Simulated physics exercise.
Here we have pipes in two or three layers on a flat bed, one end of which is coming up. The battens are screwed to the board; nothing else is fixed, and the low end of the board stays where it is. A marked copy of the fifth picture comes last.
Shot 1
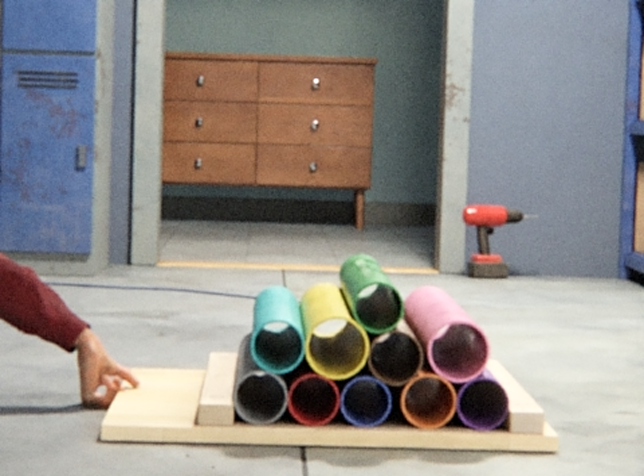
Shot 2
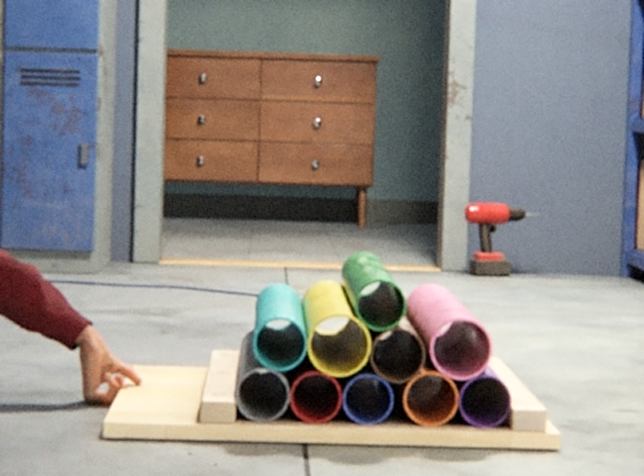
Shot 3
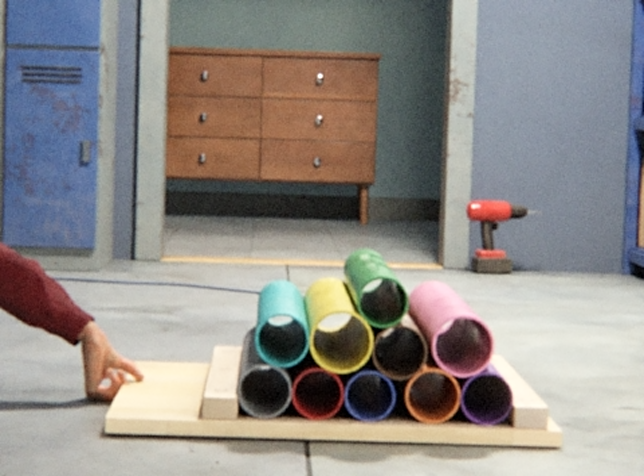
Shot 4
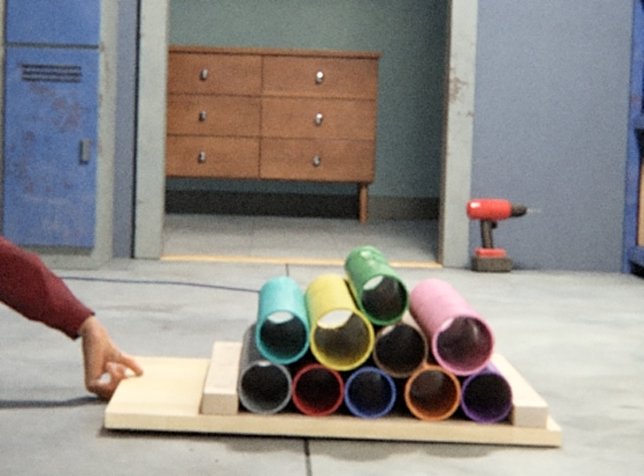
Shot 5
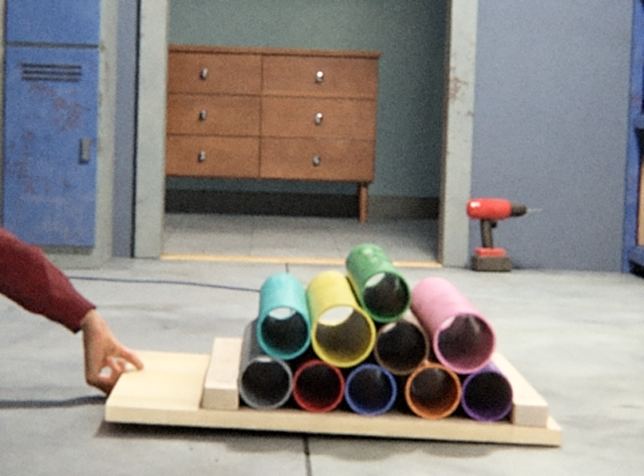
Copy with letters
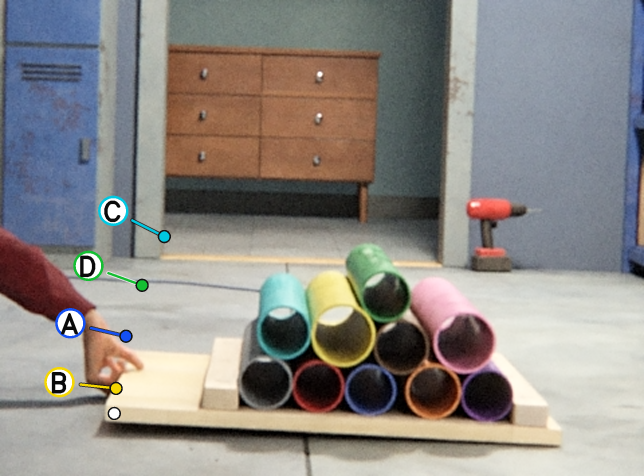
On a grey floor before a doorway with a wooden dresser beyond, coloured pipes sit stacked in layers between battens on a flat board, a red drill standing behind. A hand in a dark red sleeve holds the board's left end, then raises it slightly, and the pipes tilt a little with it.
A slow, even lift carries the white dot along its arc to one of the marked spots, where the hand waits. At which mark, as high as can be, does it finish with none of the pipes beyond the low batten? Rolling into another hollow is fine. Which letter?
A is the limit.
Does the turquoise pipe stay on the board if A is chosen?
Yes, with A.
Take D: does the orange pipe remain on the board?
The orange pipe: Yes.
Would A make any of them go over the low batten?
No.
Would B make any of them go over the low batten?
At B: No.
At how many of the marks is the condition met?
The number is two.
On the marked copy, A at (126, 336); B at (116, 388); C at (165, 236); D at (142, 285); the white dot at (114, 413).
Following A. Soon after the start, board at 11°.
Later, board at 12°.
In the end, board at 12°, none over the low batten.
As for the rest, B none over the low batten; C five over the low batten; D two over the low batten (brown, pink).
